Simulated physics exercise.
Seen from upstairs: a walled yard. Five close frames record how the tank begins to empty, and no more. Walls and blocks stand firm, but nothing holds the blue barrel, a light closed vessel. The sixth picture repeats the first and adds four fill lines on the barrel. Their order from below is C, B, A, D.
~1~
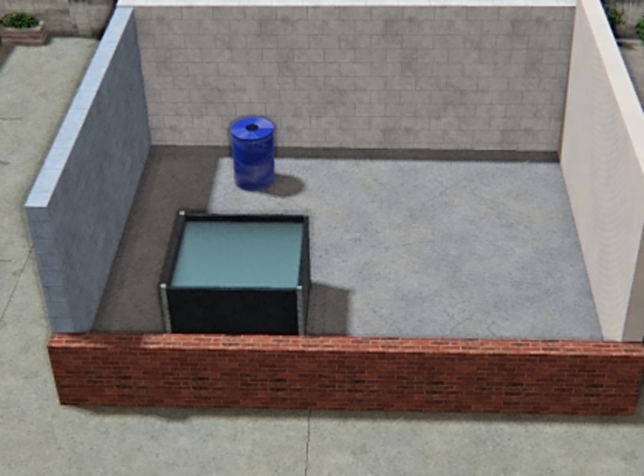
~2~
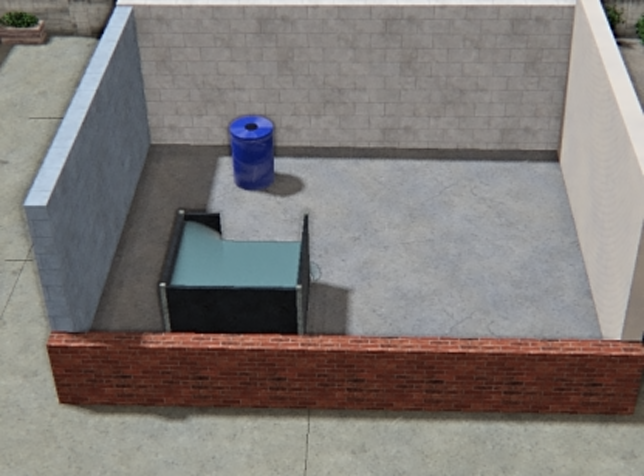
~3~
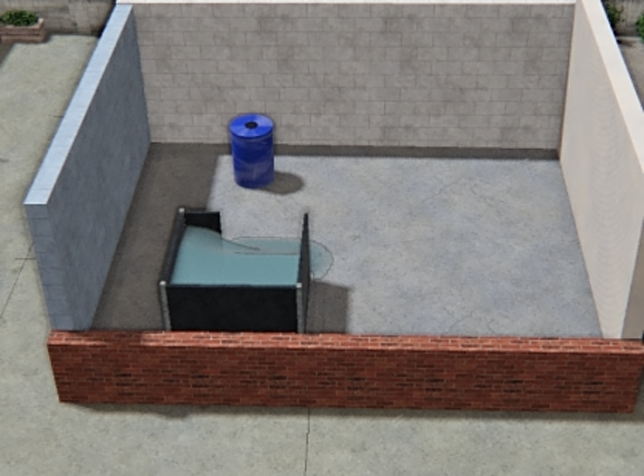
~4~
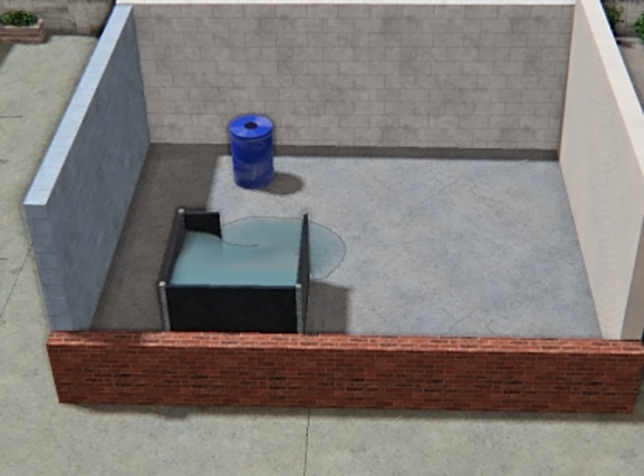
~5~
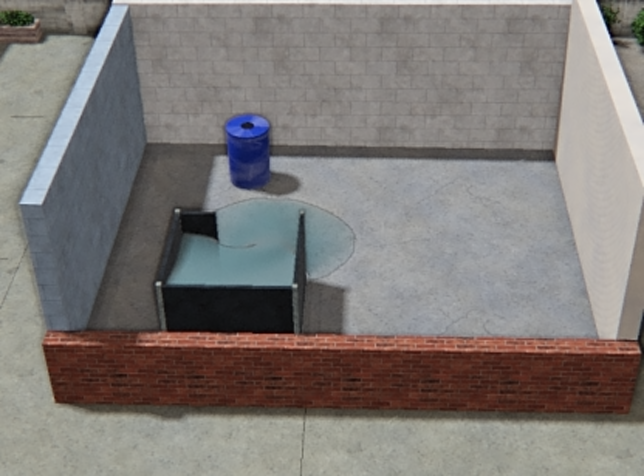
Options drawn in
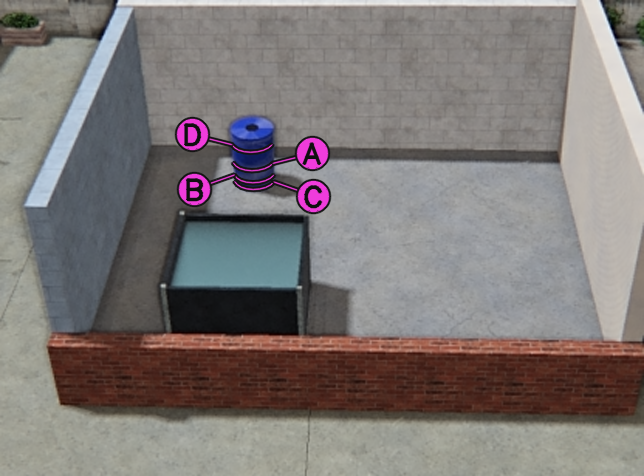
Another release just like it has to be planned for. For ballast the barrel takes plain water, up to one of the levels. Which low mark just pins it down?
D will do.
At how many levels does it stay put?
One of them.
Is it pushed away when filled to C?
Yes.
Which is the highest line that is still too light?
A it is.
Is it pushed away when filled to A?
Yes, that goes wrong.
On the marked copy, A at (251, 170); B at (252, 182); C at (253, 189); D at (250, 152); from the bottom up C, B, A, D.
Choosing A, it is pushed about half its own width away.
Choosing B, it is pushed about twice its own width away.
Choosing C, it is pushed about 4 times its own width away.
Choosing D, it does not move.
